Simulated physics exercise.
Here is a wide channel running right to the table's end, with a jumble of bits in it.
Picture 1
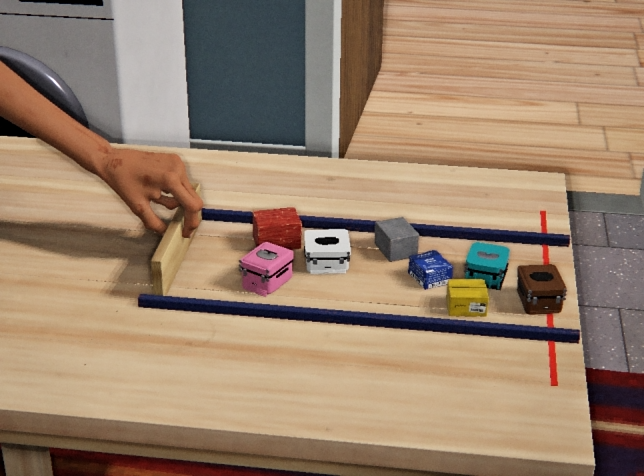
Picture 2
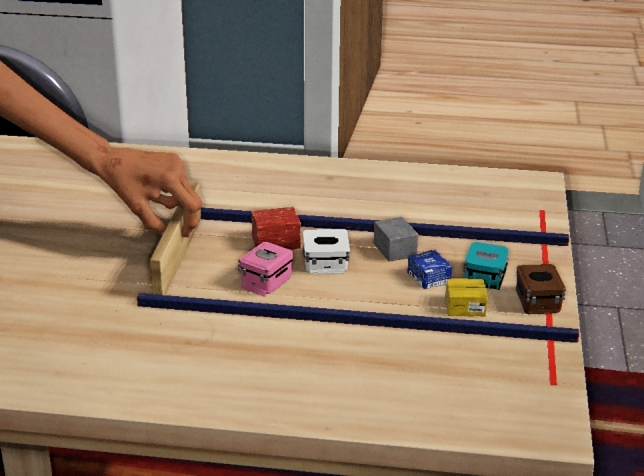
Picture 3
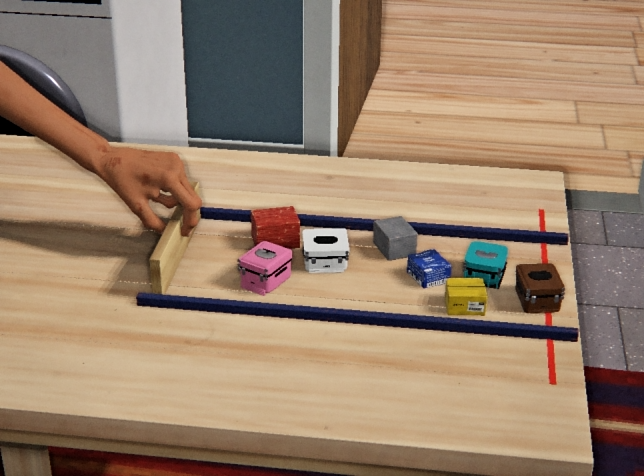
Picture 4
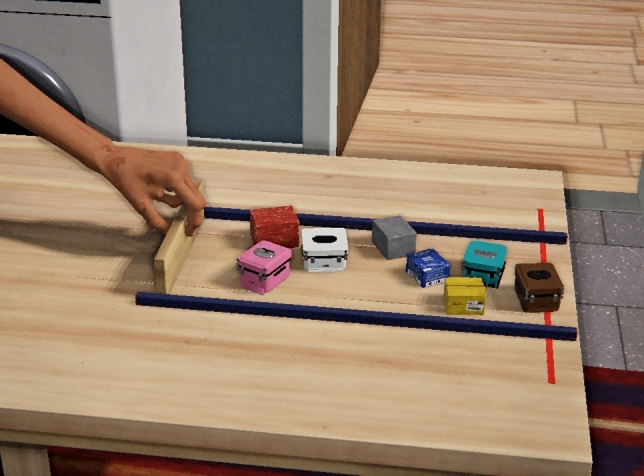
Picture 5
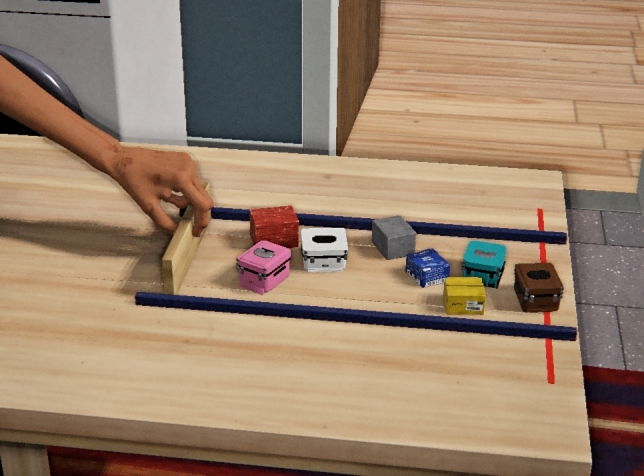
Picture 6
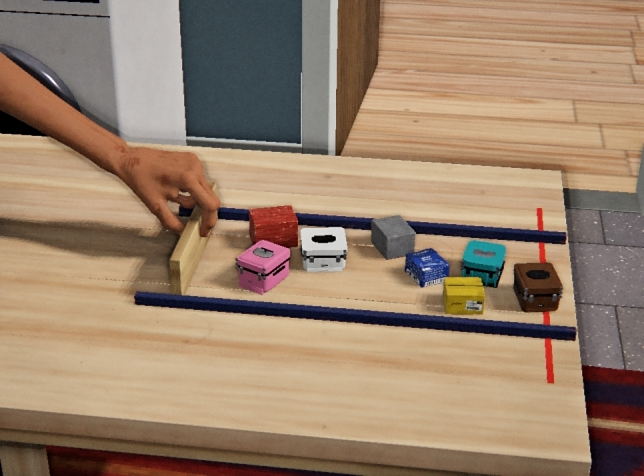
In a room with a wooden floor and a patterned rug, a pale wooden table is seen from above at an angle. Between two dark blue rails lie a red block, pink and white cases, a grey block, a blue box, a yellow box, and turquoise and brown cases, the brown one by a red tape line. A hand at left holds an upright board still, then slides it slightly right, while the objects stay put.
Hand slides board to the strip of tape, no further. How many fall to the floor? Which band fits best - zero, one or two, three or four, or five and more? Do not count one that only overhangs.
The number going over the end will be at least five.
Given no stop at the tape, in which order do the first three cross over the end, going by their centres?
First the turquoise case, next the brown case, then the blue box.
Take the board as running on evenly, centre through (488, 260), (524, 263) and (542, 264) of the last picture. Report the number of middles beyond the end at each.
It comes out as 3, then 6, then 6.
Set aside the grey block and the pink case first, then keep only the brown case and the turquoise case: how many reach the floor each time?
Well, the first time you'd get 3, and the next time 4.
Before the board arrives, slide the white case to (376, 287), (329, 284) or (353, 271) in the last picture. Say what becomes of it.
Goes down; goes down; goes down.
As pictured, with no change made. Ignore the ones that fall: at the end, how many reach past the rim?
The figure is 2.
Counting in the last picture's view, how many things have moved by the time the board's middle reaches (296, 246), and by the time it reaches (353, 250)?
It comes to 3 for the first spot, 6 for the other.
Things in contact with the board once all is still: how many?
The number is 2.
A little later, none off yet; brown case at rest near (537, 288); turquoise case at rest near (483, 264); yellow box at rest near (464, 295).
Next, none off yet; brown case at rest near (540, 288); turquoise case shifted about its own width near (527, 265); yellow box at rest near (464, 295).
Later still, one off so far; brown case tilted a little near (593, 298); turquoise case dropping near (602, 409); yellow box shifted well along near (547, 304).
When it is over, the number that fall off is five or more; down, white case, grey block, blue box, yellow box, turquoise case and brown case.
